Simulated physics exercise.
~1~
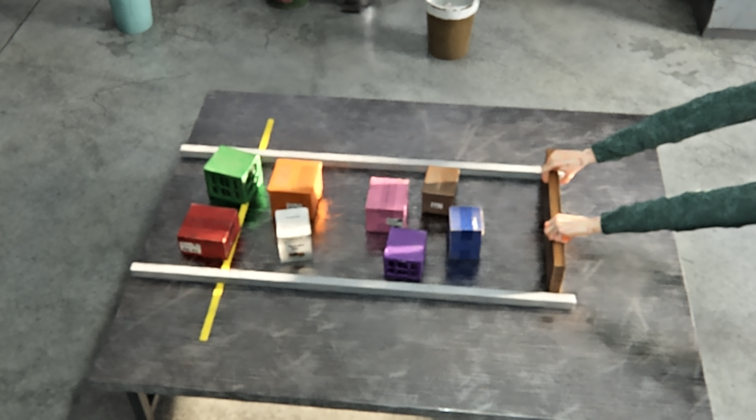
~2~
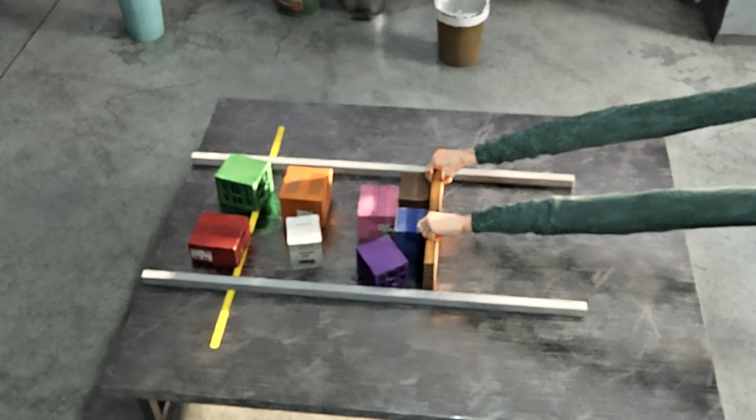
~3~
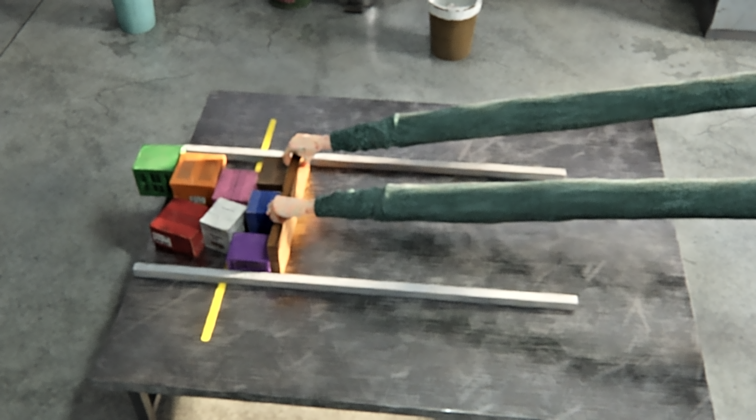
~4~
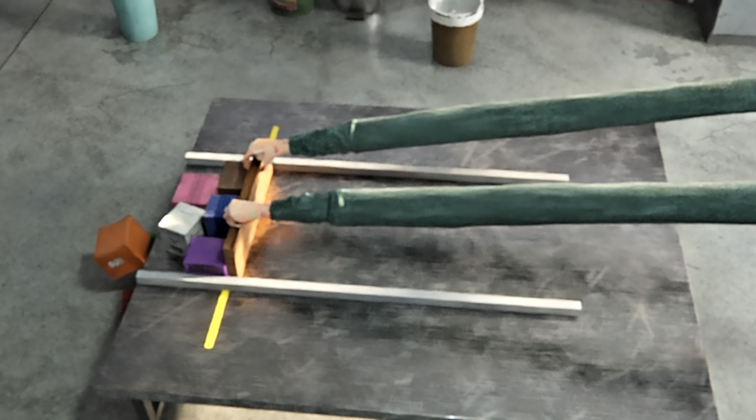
A wooden plank pushed by two green-sleeved hands slides left between two rails on a dark table, gathering colored boxes and crates and shoving them toward the left edge, until the green, red and orange ones go over and the plank reaches the yellow tape.
